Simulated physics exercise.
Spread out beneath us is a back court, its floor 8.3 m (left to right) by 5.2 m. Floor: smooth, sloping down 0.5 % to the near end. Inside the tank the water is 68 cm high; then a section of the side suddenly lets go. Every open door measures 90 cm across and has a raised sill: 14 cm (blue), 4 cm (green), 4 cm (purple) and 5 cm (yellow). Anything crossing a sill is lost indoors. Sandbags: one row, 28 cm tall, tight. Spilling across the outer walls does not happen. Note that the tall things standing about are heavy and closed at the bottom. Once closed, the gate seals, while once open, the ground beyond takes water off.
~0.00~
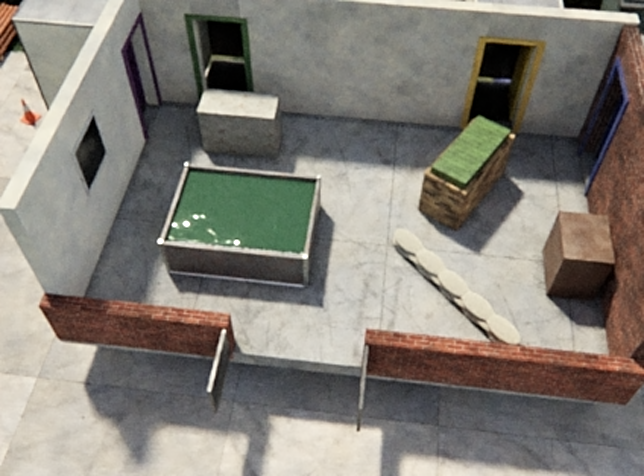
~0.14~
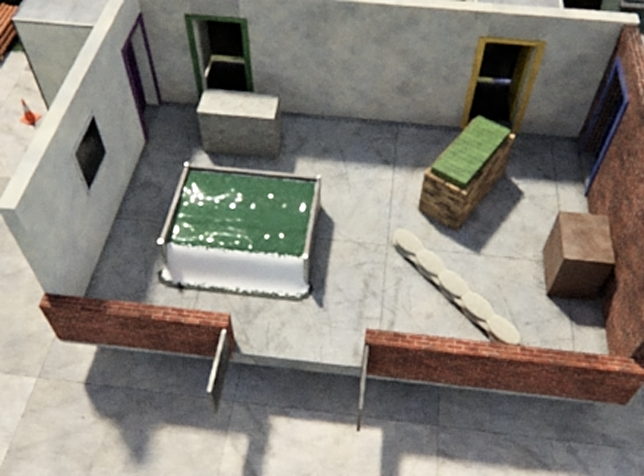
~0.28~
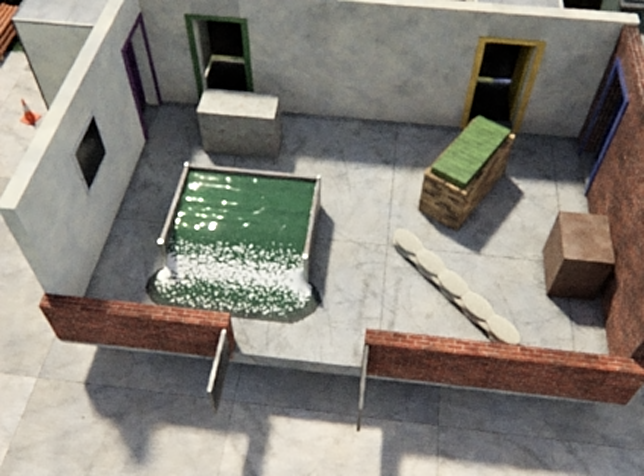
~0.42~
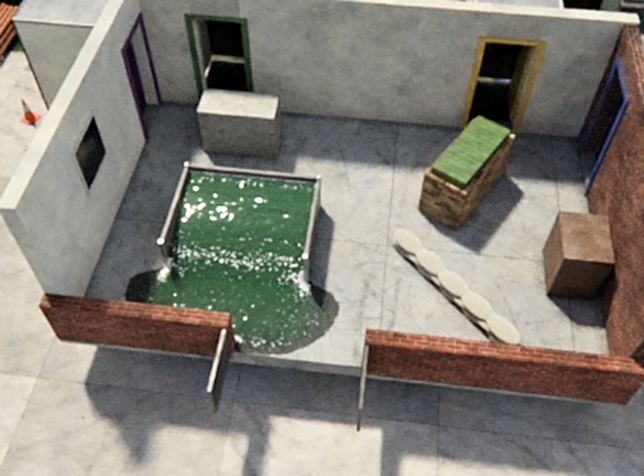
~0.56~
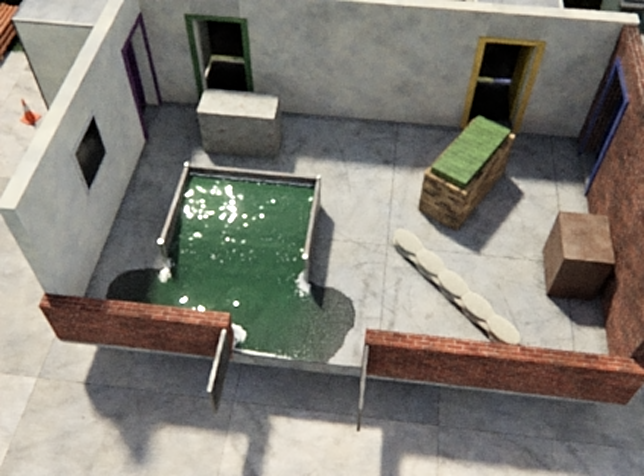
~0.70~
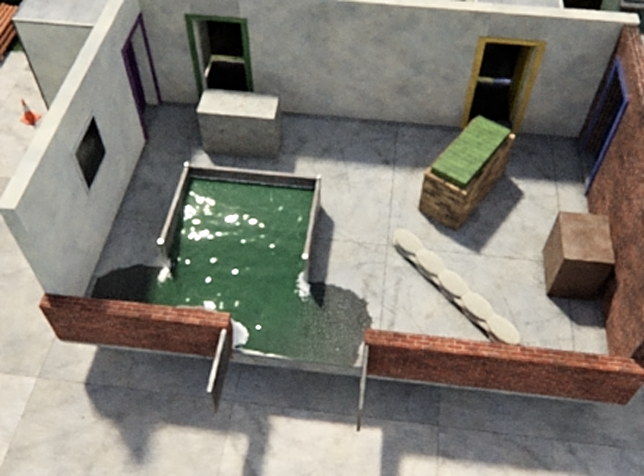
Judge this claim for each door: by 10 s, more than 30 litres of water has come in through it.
At the blue door the inflow will remain within the limit. At the green door the inflow will break the limit. At the purple door the inflow will break the limit. At the yellow door the inflow will remain within the limit.
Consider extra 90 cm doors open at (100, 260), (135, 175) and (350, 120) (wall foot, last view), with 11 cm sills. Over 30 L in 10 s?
Note, doorways in listed order: Goes beyond, stays short, stays short.
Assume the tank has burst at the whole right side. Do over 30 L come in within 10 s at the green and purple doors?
Outcome at green: Not exceeded; outcome at purple: Not exceeded.
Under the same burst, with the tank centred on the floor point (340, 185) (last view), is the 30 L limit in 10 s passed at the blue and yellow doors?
Relative to the limit, blue is within it and yellow is within it.
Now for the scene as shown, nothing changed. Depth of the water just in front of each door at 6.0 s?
Depths in centimetres - blue: 0, green: 8, purple: 10, yellow: 0.
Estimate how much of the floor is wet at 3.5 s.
Around 35 per cent wet.
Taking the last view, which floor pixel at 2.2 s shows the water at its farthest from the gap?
Point: Roughly (476, 365).
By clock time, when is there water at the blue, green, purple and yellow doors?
Blue not within the 10 s, green 3.2 s, purple 2.6 s, yellow 10.0 s.
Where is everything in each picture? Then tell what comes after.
Still water, 68 cm deep, in the tank at (243, 212), in the first picture.
Water pours out at (236, 268) and has run 1.2 m, to (163, 272); typically 8 cm deep outside, 68 cm at the tank's back, in the second picture.
Water pours out at (236, 269) and has run 1.4 m, to (153, 293); typically 12 cm deep outside, 67 cm at the tank's back, in the third picture.
The front is at a hidden place, 1.7 m from the gap at (236, 270); 3.3 m2 of floor is under water; 60 cm left at the back of the tank, in the fourth picture.
Water pours out at (236, 270) and has run 2.1 m, to a hidden place; typically 12 cm deep outside, 58 cm at the tank's back, in the fifth picture.
Water pours out at (237, 271) and has run 2.4 m, to a hidden place; typically 13 cm deep outside, 55 cm at the tank's back, in the sixth picture.
After 1.4 s water covers 15 % of the floor and is deepest (51 cm) near (75, 320); blue door not reached, green door not reached, purple door not reached, yellow door not reached.
After 2.2 s water covers 20 % of the floor and is deepest (40 cm) near (75, 320); blue door not reached, green door not reached, purple door not reached, yellow door not reached.
After 3.5 s water covers 35 % of the floor and is deepest (22 cm) near (205, 105); blue door not reached, green door 9 cm at the sill, 6 L in, purple door 3 cm at the sill, 0 L in, yellow door not reached.
After 6.0 s water covers 50 % of the floor and is deepest (13 cm) near (157, 113); blue door not reached, green door 8 cm at the sill, 82 L in, purple door 10 cm at the sill, 47 L in, yellow door not reached.
After 10.0 s water covers 75 % of the floor and is deepest (7 cm) near (75, 320); blue door not reached, green door 4 cm at the sill, 98 L in, purple door 5 cm at the sill, 84 L in, yellow door 1 cm at the sill, 0 L in.
